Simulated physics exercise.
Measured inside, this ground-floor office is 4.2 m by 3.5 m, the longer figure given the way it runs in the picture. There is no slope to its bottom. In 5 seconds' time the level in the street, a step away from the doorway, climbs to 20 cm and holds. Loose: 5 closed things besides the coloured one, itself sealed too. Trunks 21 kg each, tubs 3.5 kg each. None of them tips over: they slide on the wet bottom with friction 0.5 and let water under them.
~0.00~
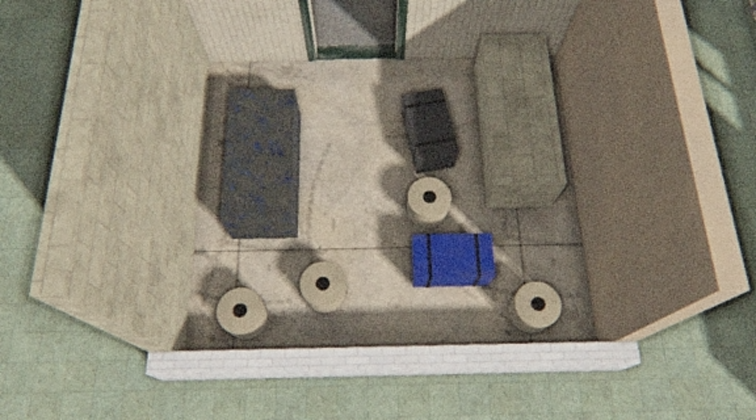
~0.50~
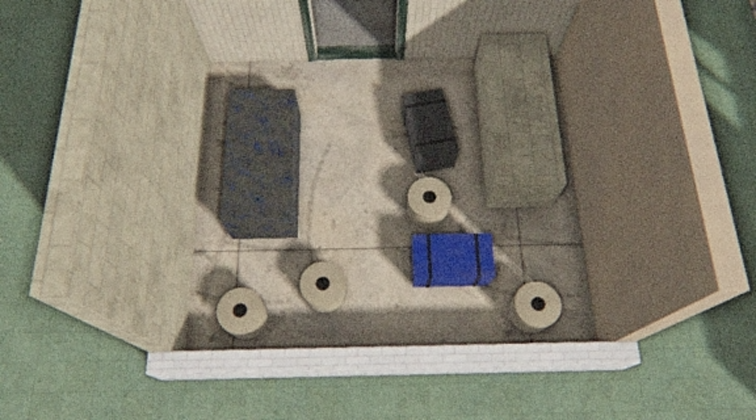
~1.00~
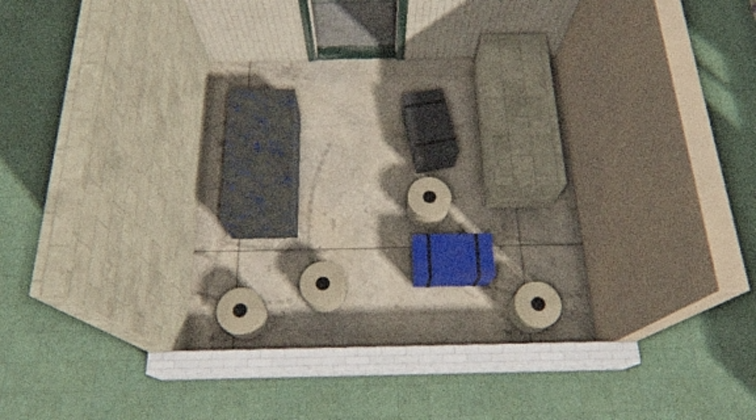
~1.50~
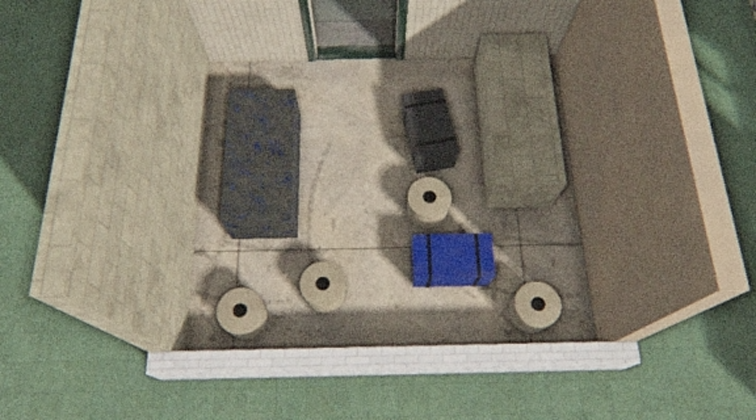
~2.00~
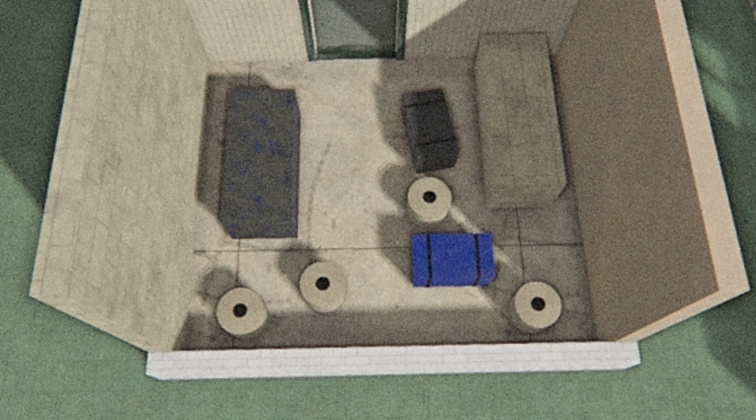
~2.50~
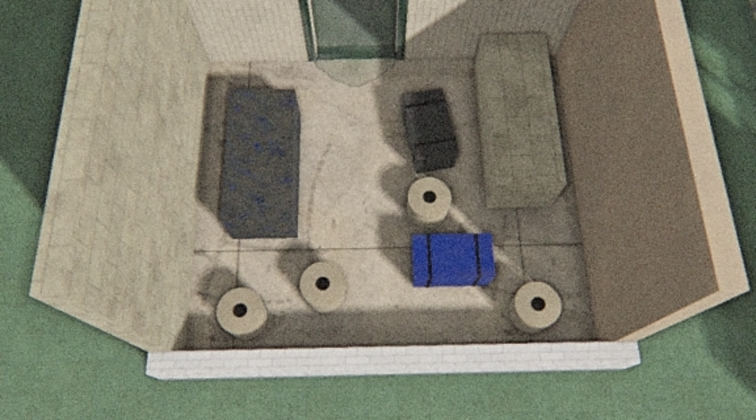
To begin with, a blue trunk, a dark trunk and four round pale tubs sit on the dry floor of a roofless room, between two long blocks. Nothing shifts for most of the clip; then a small, faint patch of water appears at the doorway, while every object stays put.
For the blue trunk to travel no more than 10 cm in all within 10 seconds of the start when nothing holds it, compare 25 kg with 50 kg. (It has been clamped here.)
It is steadied by the lesser weight.
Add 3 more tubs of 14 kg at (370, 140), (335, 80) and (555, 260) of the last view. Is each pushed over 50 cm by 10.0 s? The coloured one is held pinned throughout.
Listed in order, they go over the bar, over the bar, beneath the bar.
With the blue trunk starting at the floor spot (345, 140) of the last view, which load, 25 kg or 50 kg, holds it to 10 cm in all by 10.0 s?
Outcome - failure with both.
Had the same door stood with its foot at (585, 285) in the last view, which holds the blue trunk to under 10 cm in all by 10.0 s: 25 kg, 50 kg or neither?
Then only the bigger mass works.
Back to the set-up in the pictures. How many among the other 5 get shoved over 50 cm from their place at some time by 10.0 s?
I make it 3.
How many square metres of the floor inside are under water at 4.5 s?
About 4.0 m2.
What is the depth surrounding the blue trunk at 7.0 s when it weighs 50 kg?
About 3 cm.
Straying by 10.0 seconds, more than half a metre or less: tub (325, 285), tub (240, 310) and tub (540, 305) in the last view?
Listed order gives above limit, above limit, above limit.
After 3.5 s the blue trunk would be 0 cm from its start with 25 kg and 0 cm from its start with 50 kg; 0 cm of water round it then.
After 4.5 s the blue trunk would be 0 cm from its start with 25 kg and 0 cm from its start with 50 kg; 0 cm of water round it then.
After 7.0 s the blue trunk would be 0 cm from its start with 25 kg and 0 cm from its start with 50 kg; 3 cm of water round it then.
After 10.0 s the blue trunk would be 0 cm from its start with 25 kg and 0 cm from its start with 50 kg; 6 cm of water round it then.
